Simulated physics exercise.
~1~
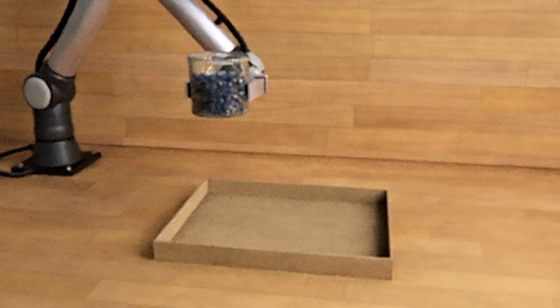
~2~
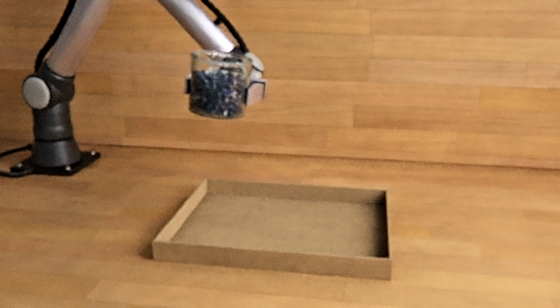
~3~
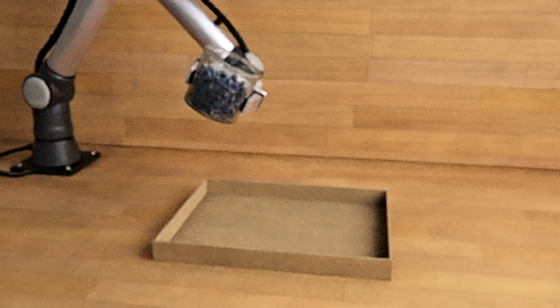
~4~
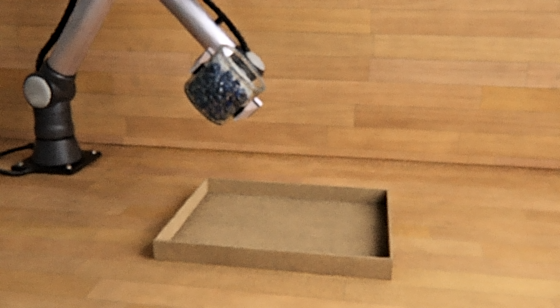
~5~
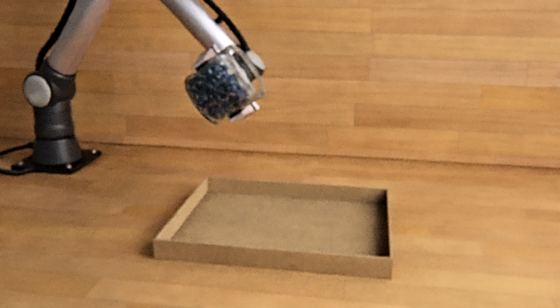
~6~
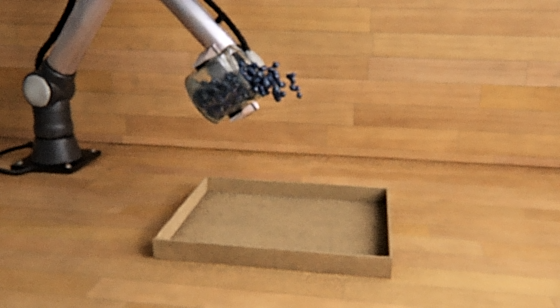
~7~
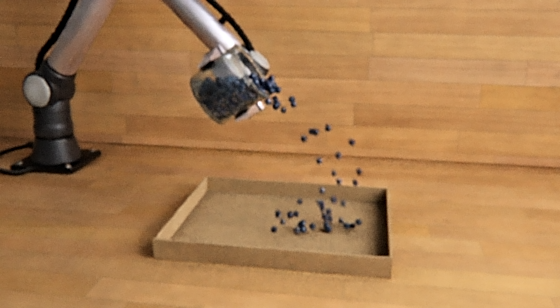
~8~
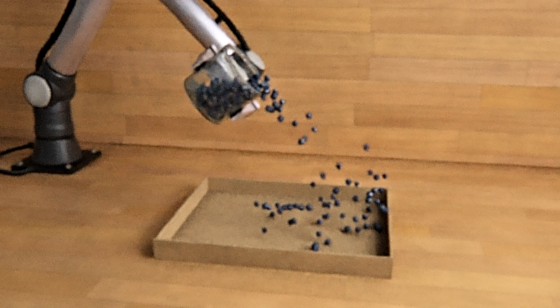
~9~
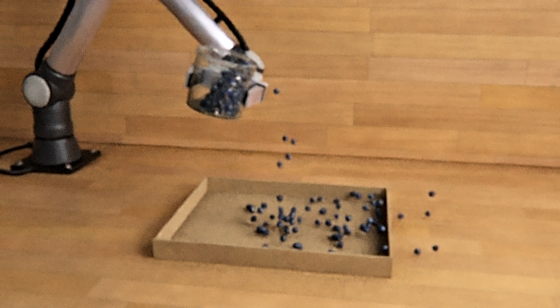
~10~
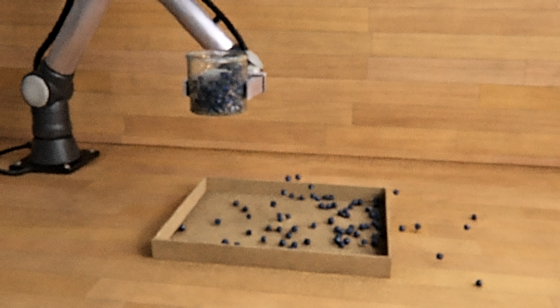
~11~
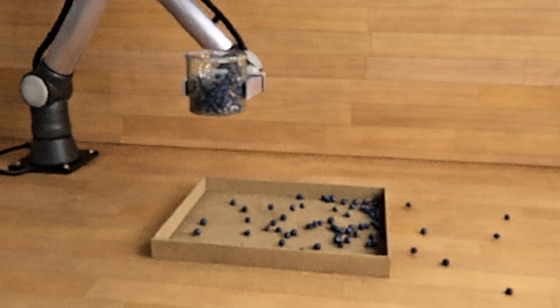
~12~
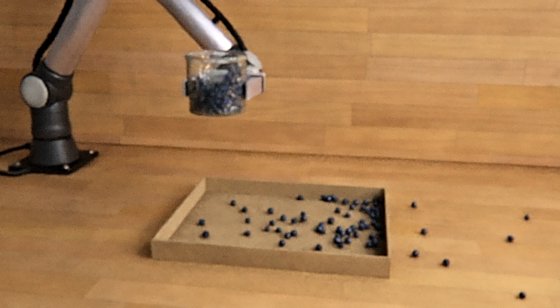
The footage shows a robot arm tipping a clear cup of small dark blue beads over a shallow tray, spilling some toward its right side, then returning upright still holding most of them, while a few beads roll onto the wooden table at right.
